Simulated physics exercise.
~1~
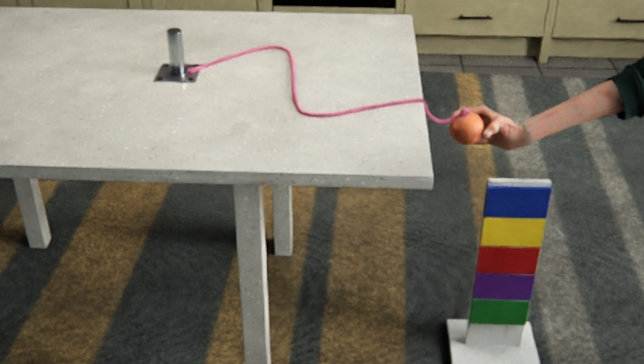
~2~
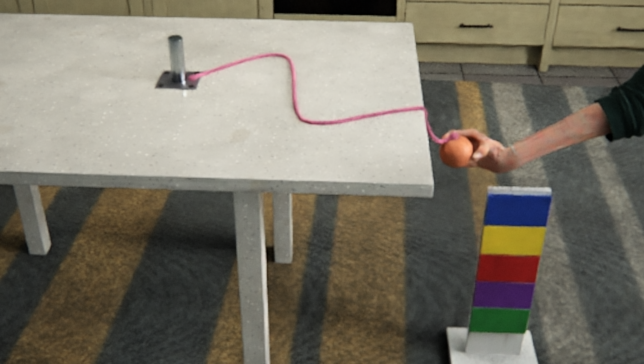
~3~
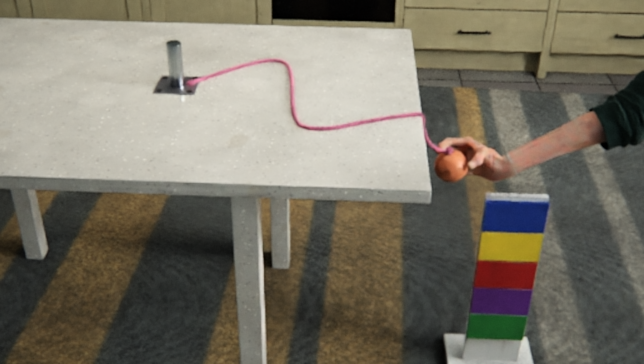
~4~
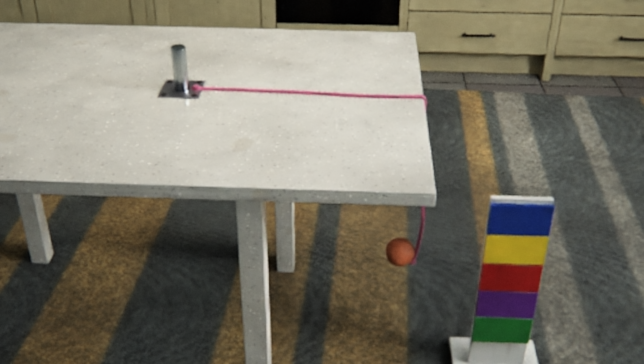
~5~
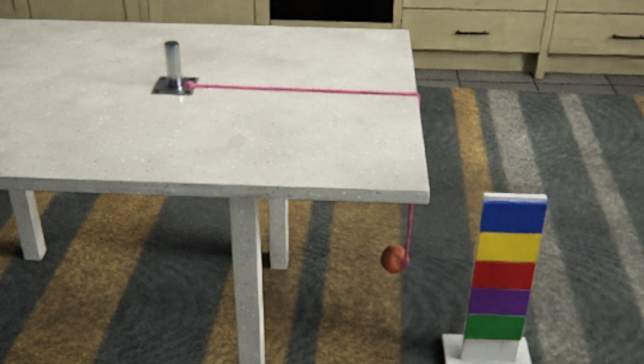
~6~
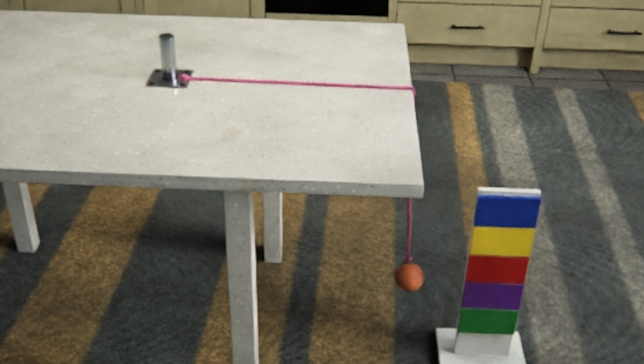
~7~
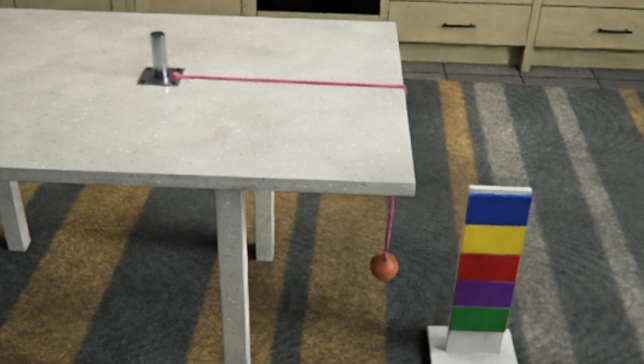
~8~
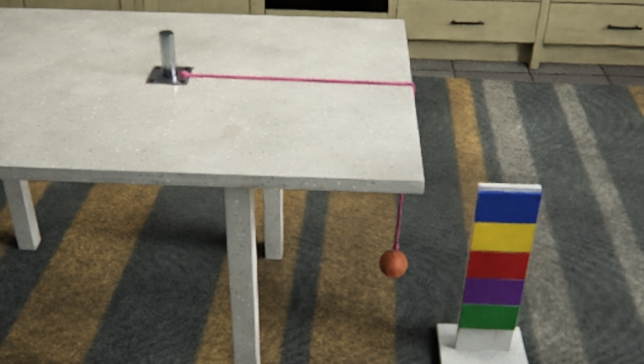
In a room with a striped carpet, a hand holds an orange ball on a slack pink cord tied to a post on a table, then releases it; the ball drops past the table edge, sways slightly on the taut cord, and ends hanging level with the board's purple band.
